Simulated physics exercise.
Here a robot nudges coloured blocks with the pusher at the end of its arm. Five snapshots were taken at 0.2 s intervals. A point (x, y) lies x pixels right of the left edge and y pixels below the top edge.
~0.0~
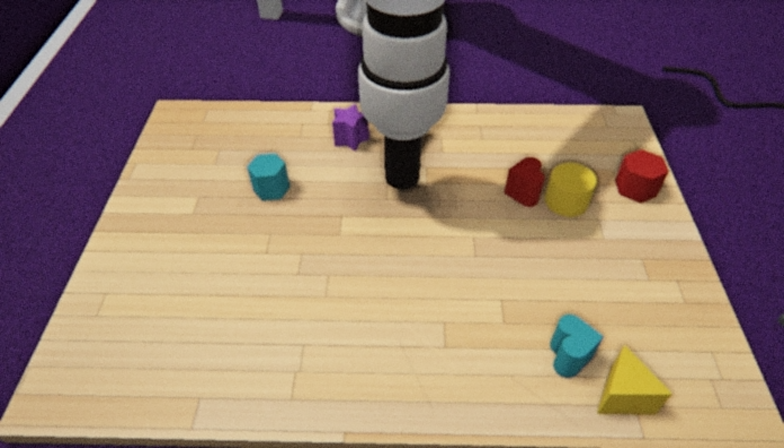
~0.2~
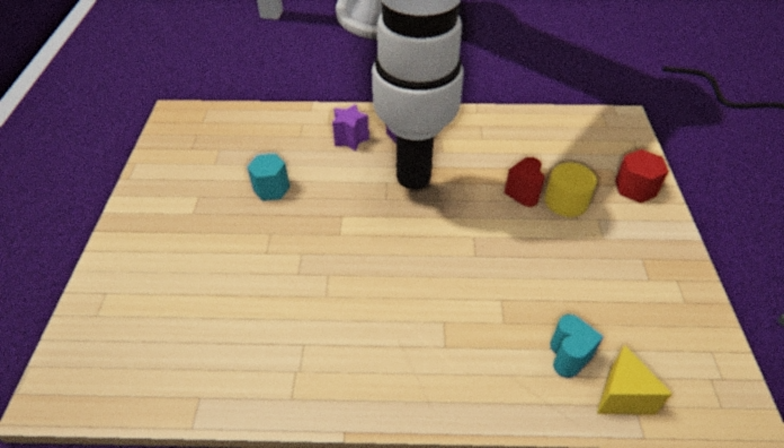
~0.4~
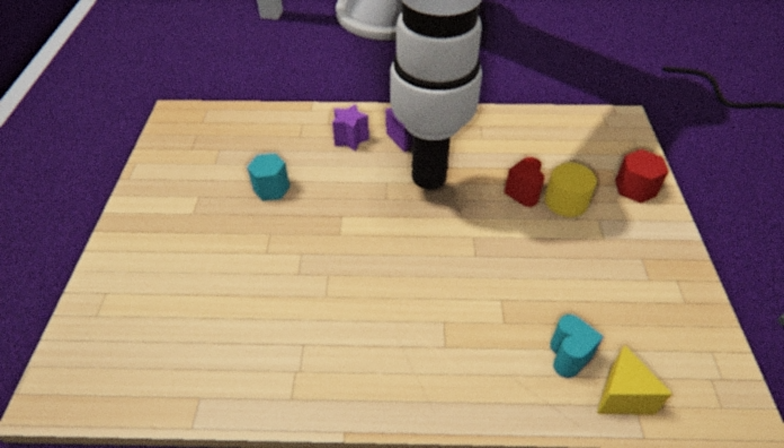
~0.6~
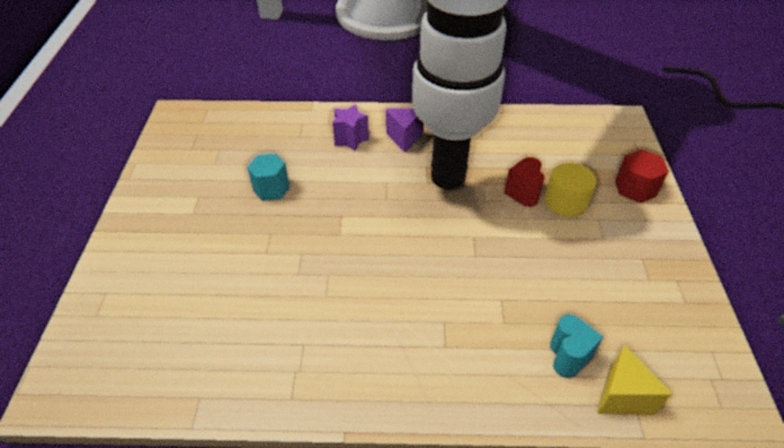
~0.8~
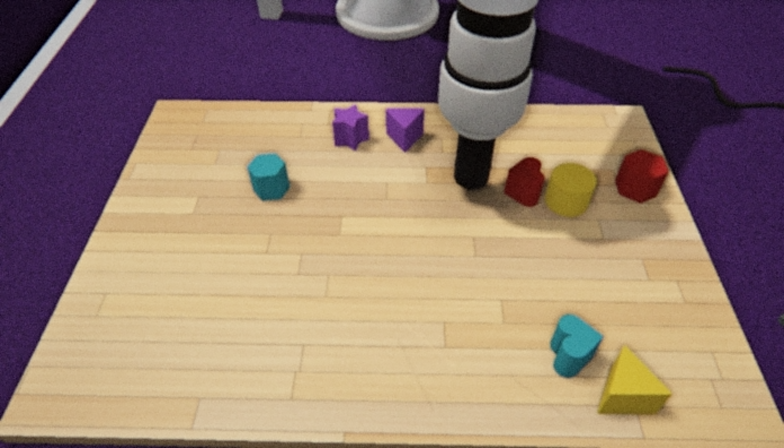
A robot arm slid its black-tipped pusher slowly to the right across the back of a wooden board, uncovering a purple triangular block behind it and nearing a red heart, while the coloured blocks stayed still.
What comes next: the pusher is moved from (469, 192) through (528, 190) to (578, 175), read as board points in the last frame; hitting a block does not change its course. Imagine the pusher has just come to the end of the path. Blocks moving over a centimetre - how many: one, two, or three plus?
I'd put the number at two.
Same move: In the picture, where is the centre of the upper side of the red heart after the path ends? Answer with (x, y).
The middle of its upper face should be somewhere near (612, 167).
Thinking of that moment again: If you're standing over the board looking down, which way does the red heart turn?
From the top, the block rotates clockwise.
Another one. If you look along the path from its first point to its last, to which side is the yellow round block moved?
Right-hand side.
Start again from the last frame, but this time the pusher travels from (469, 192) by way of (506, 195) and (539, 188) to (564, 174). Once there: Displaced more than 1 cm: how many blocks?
Of all the blocks, two travel more than a centimetre.
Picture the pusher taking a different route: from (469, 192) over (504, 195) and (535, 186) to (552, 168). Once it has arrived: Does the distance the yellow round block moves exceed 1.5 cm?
Final answer: Yes.
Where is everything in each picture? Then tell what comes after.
The first picture shows lower end of the pusher (402, 178), tops of blocks, red heart (529, 169), yellow round block (574, 177), red hexagon (647, 163).
The second picture shows pusher (414, 178), blocks as before.
The third picture shows pusher (429, 178), blocks as before.
The fourth picture shows pusher (448, 179), blocks as before.
The fifth picture shows pusher (471, 179), red heart (529, 169), yellow round block (574, 177), red hexagon (647, 163).
The first path, step by step. One third of the way, pusher (511, 177); red heart (552, 172), turned 20° clockwise; yellow round block (589, 180).
Two thirds of the way, pusher (550, 173); red heart (590, 172), turned 40° clockwise; yellow round block (623, 189).
At the end, pusher (582, 161); red heart (612, 167), turned 95° clockwise; yellow round block (632, 193); red hexagon not moved.
